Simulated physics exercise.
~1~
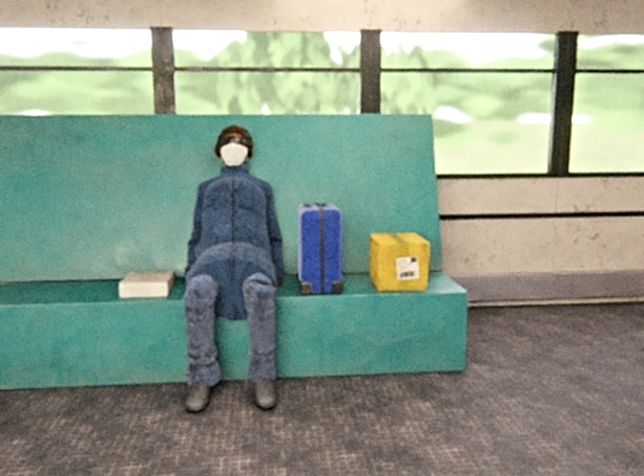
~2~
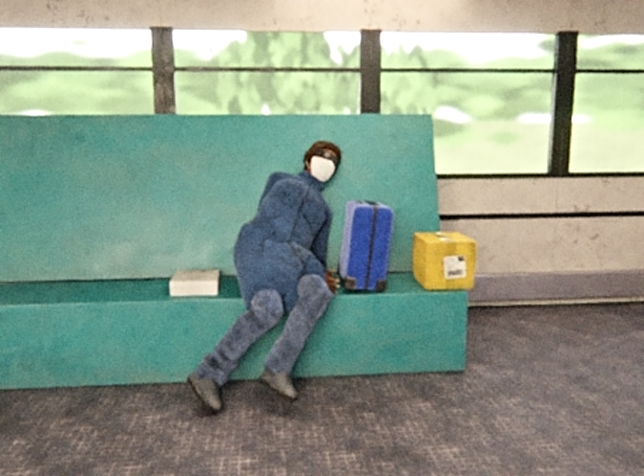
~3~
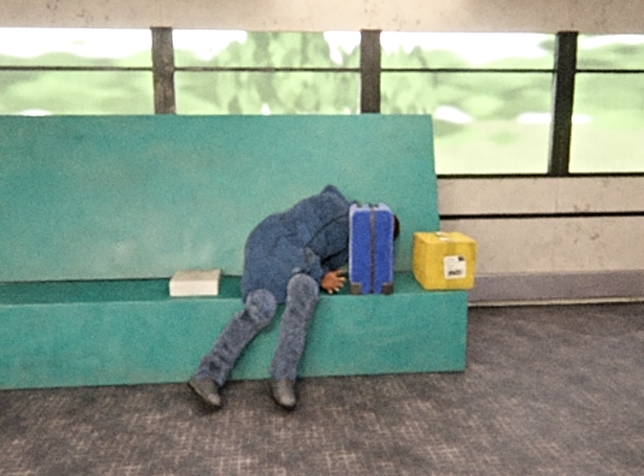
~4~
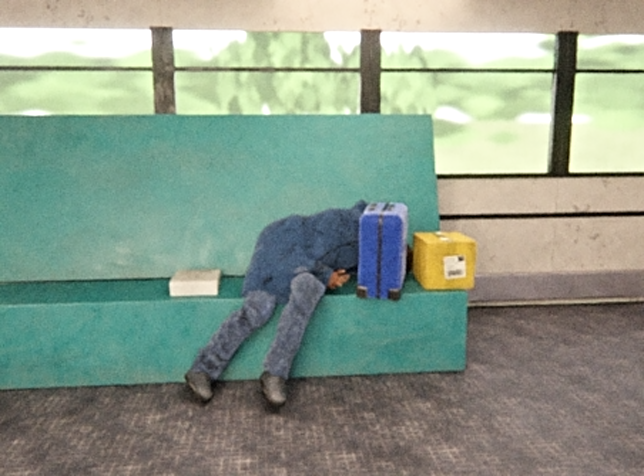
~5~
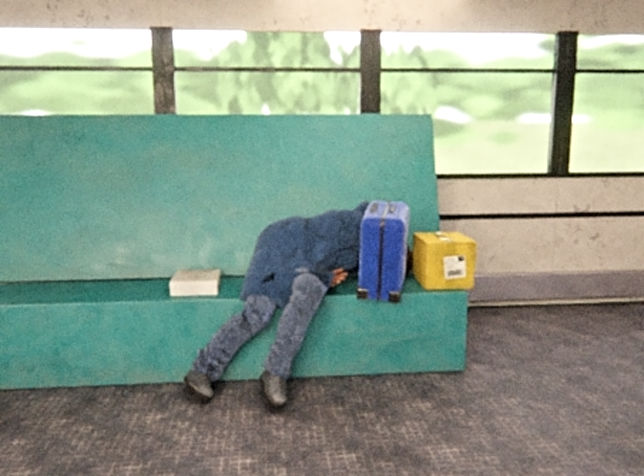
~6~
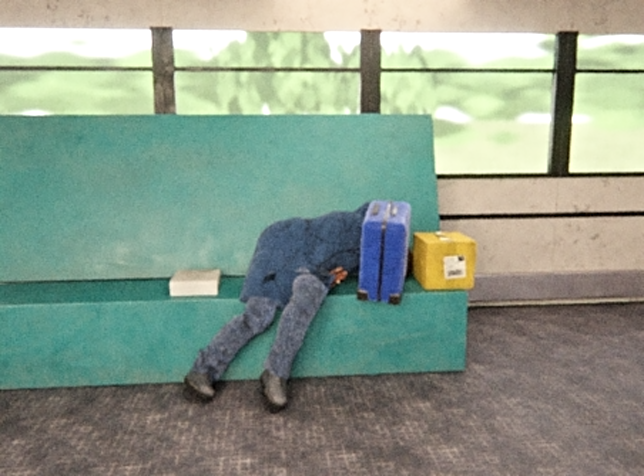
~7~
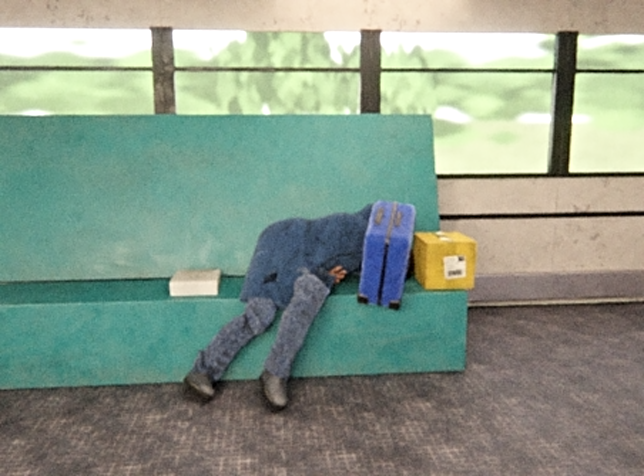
A person in a blue coat, jeans, dark cap and white face covering sits slumped on a long teal bench inside a tram, seen from the front by a still camera, with green scenery in the windows behind. A flat white object lies to the left, and a blue case and a yellow box stand to the right. The person and all the luggage shift right, and the limp body topples sideways toward the case. The head drops behind it, and the case is nudged further right. Finally the case leans slightly, still on the bench beside the yellow box, while the person lies folded over, hips on the seat.
